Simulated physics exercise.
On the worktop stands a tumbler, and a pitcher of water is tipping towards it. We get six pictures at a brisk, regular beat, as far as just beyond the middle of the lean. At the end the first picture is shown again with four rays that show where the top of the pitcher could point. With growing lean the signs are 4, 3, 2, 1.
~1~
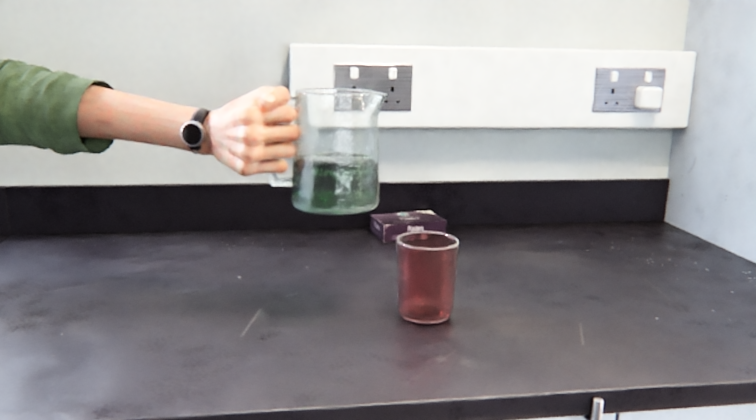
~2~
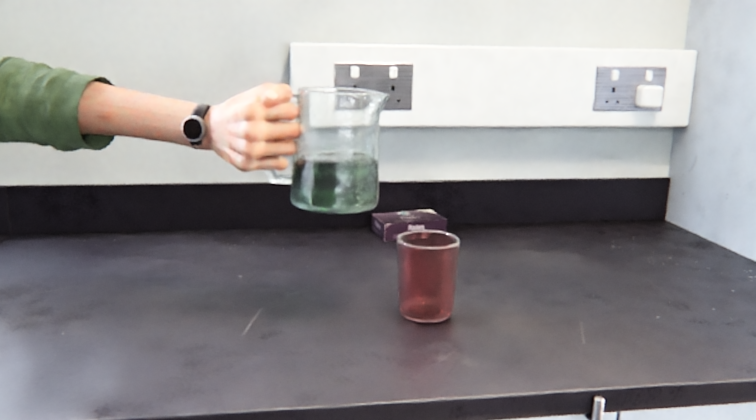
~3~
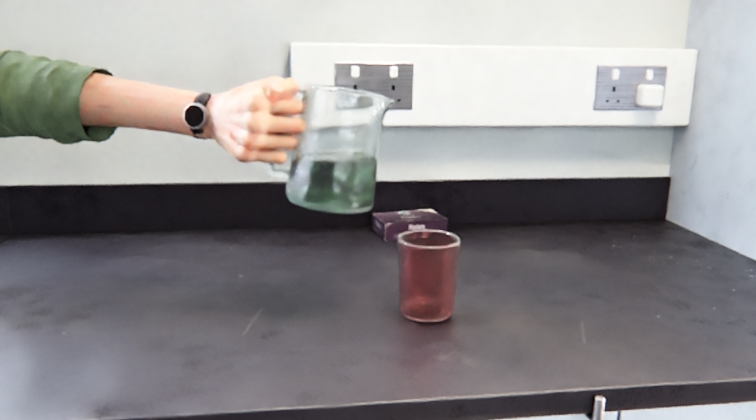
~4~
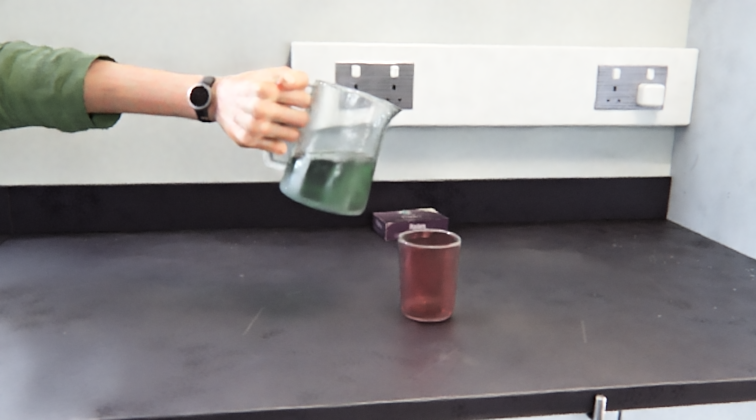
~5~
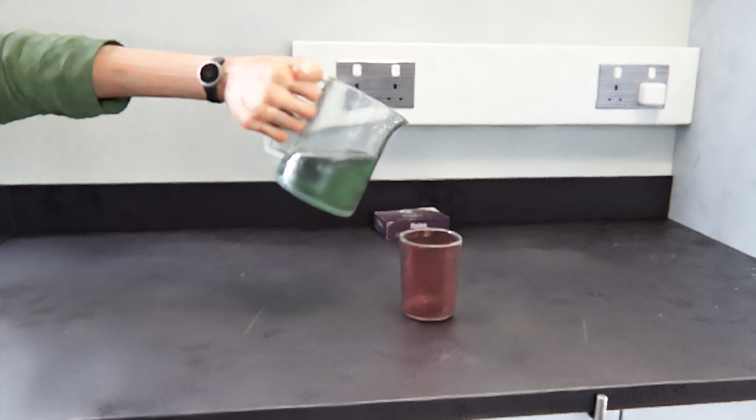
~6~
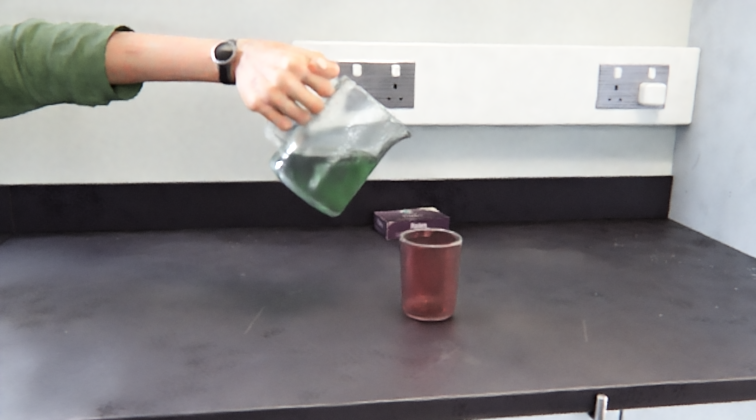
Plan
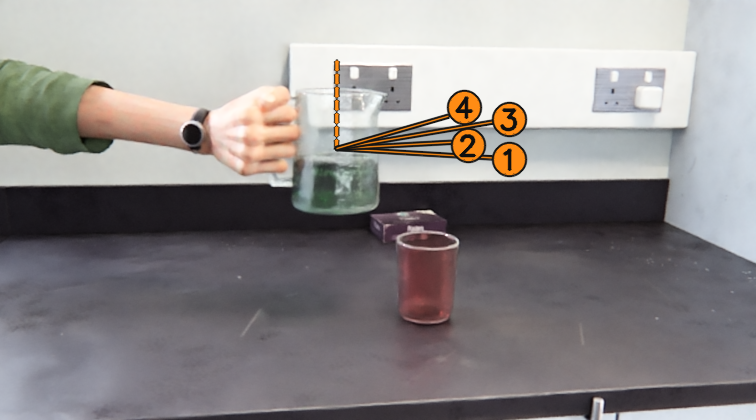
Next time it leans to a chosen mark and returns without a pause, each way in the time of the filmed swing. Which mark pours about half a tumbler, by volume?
It is 3.
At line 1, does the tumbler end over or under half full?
Over half.
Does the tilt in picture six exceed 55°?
No.
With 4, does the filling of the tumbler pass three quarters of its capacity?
No.
On the marked copy, 1 at (492, 157); 2 at (451, 142); 3 at (492, 122); 4 at (448, 116).
Choosing 1, the tumbler ends with about 86 % of what it can hold; 6 % of the water is spilt.
Choosing 2, the tumbler ends with about 70 % of what it can hold; 4 % of the water is spilt.
Choosing 3, the tumbler ends with about 53 % of what it can hold.
Choosing 4, the tumbler ends with about 34 % of what it can hold.
